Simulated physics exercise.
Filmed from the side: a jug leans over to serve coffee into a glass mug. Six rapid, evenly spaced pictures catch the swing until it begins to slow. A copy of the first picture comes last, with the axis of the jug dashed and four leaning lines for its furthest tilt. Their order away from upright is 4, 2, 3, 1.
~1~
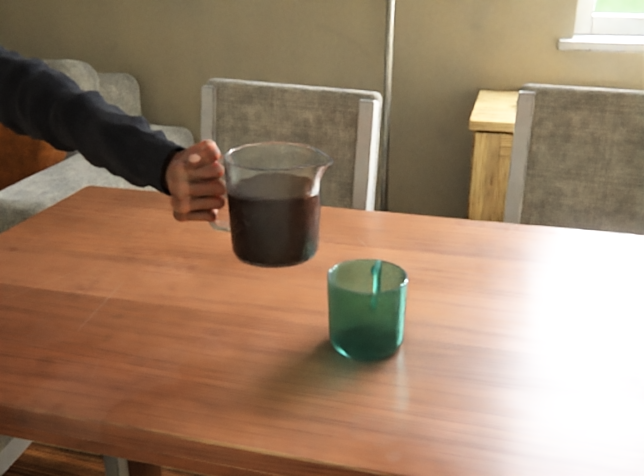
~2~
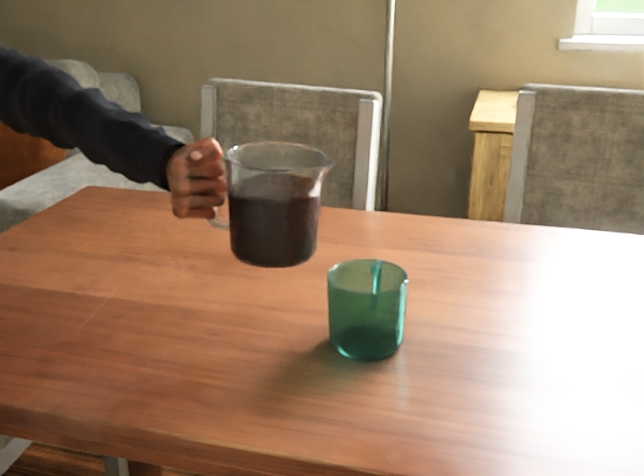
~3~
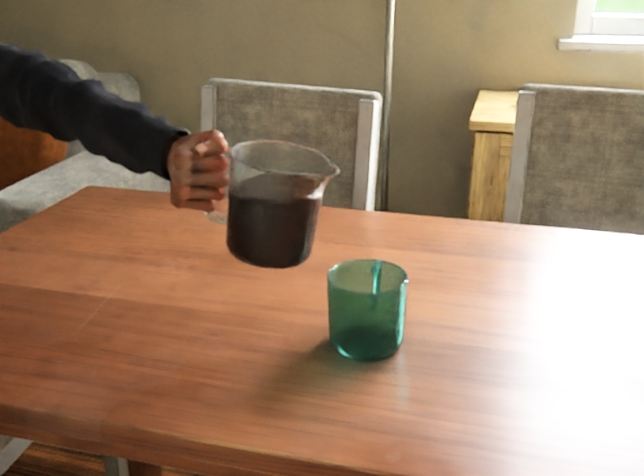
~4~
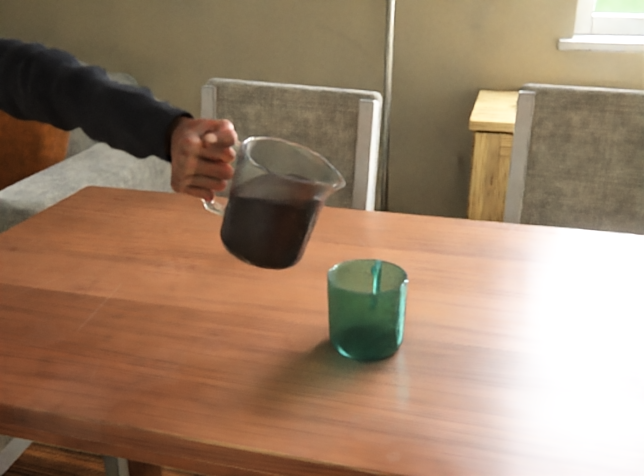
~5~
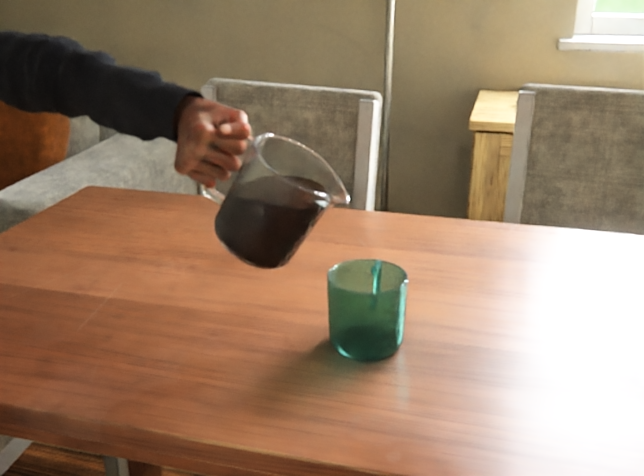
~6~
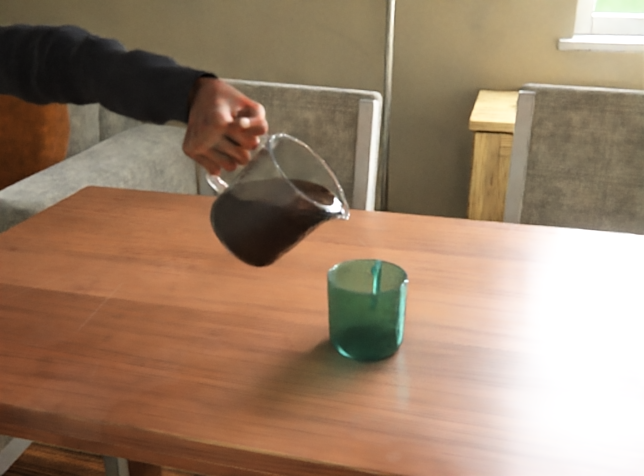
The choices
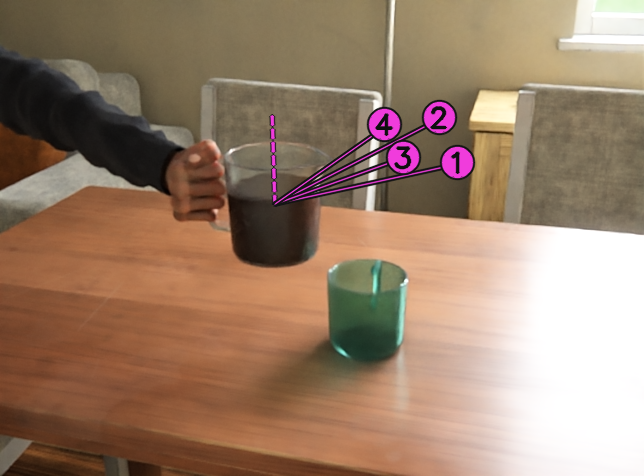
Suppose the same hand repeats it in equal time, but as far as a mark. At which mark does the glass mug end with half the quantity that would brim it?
Take 3.
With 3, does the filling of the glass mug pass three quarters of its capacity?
No, it does not.
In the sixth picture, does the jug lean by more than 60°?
No.
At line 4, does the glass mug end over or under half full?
Under.
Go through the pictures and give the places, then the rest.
In the first picture, upright, lip at (331, 162); rim of the glass mug round (367, 275); nothing has left yet.
In the second picture, tipped about 2°, lip at (333, 165); nothing has left yet.
In the third picture, tipped about 9°, lip at (337, 172); nothing has left yet.
In the fourth picture, tipped about 19°, lip at (343, 184); nothing has left yet.
In the fifth picture, tipped about 31°, lip at (347, 200); nothing has left yet.
In the sixth picture, tipped about 44°, lip at (347, 216); nothing has left yet.
On the marked copy, 1 at (441, 167); 2 at (425, 126); 3 at (387, 163); 4 at (372, 136).
If 1 is chosen, the glass mug ends with about 63 % of what it can hold.
If 2 is chosen, the glass mug ends with about 35 % of what it can hold.
If 3 is chosen, the glass mug ends with about 49 % of what it can hold.
If 4 is chosen, the glass mug ends with about 22 % of what it can hold.
